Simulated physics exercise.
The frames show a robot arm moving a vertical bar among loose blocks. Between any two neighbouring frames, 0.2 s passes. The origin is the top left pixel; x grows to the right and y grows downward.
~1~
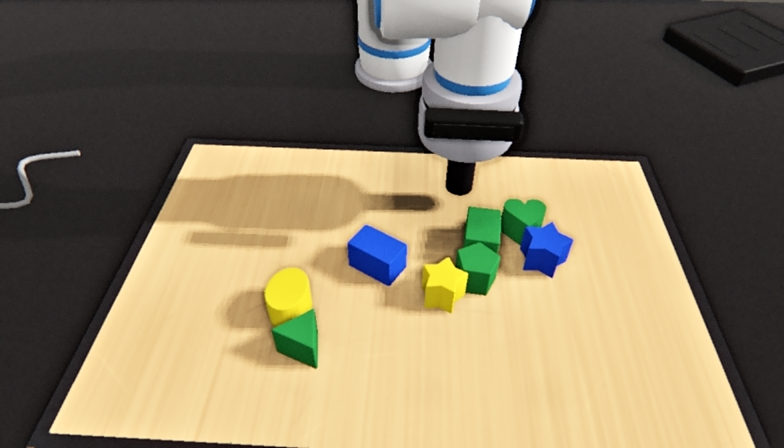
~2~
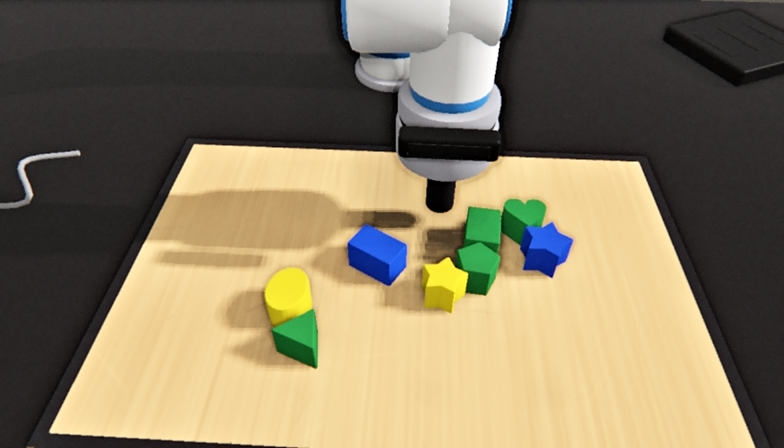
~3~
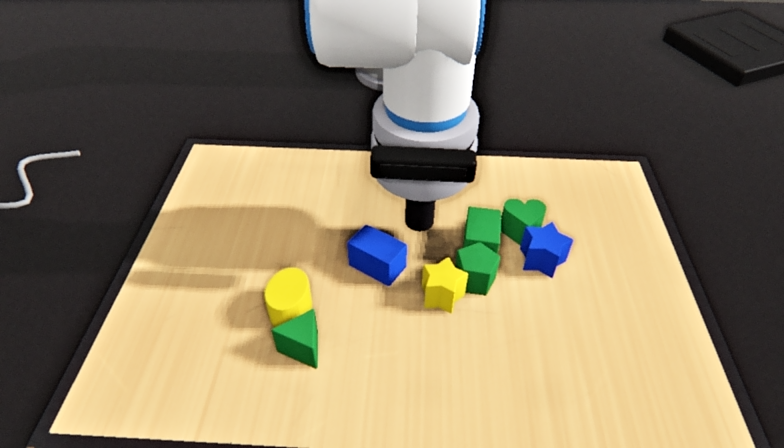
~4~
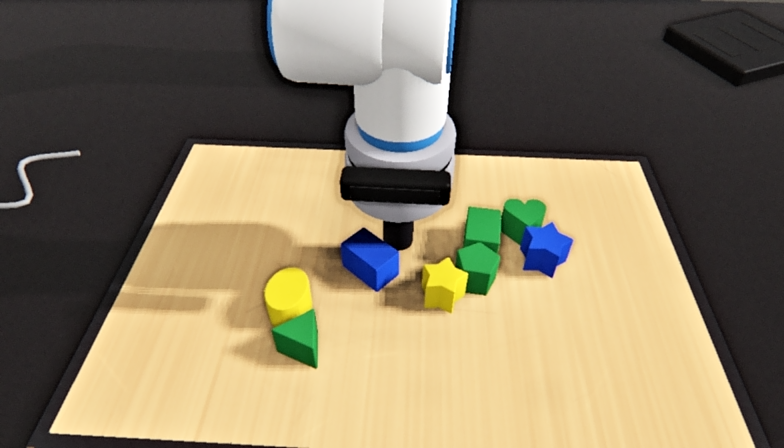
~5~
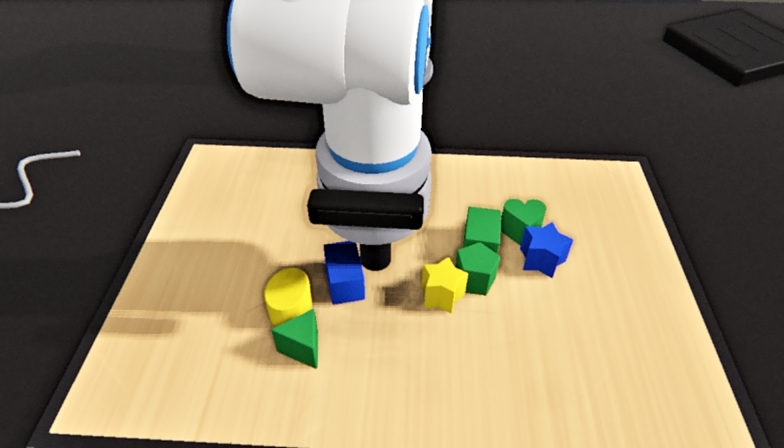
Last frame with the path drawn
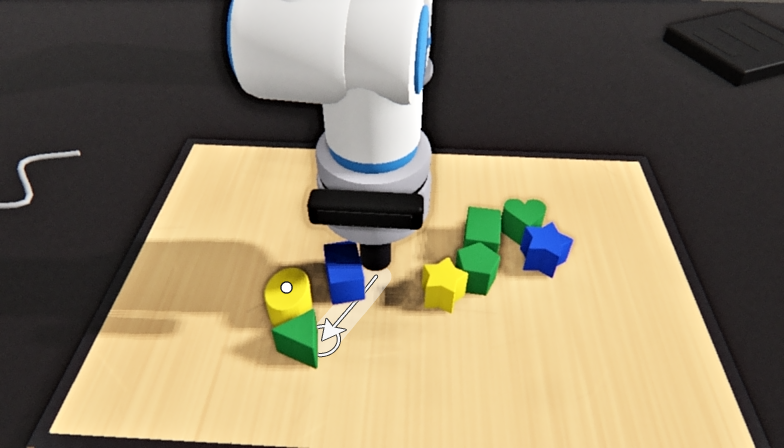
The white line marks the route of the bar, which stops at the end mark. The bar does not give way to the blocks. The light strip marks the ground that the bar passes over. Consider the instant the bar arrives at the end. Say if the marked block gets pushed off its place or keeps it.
Once the path is done, it is somewhere new.
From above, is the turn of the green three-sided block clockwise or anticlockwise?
From above, the turn goes anticlockwise.
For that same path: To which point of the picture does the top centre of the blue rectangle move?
Its top middle is near (315, 276).
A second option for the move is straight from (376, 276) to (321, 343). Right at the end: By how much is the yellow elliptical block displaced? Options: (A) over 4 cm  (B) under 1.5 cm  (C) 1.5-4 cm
C (1.5-4 cm)
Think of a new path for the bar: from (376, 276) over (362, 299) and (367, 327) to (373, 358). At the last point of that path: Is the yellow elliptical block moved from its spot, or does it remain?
Same place.
The drawn path runs from (376, 276) to (322, 340); the dot is on the yellow elliptical block.
The first path, step by step. Halfway along, bar (349, 291); yellow elliptical block (270, 291); blue rectangle (319, 273), turned 30° clockwise.
At the end, bar (320, 324); yellow elliptical block (262, 291); green three-sided block (289, 334), turned 20° anticlockwise; blue rectangle (315, 276), turned 40° clockwise; yellow star block not moved.
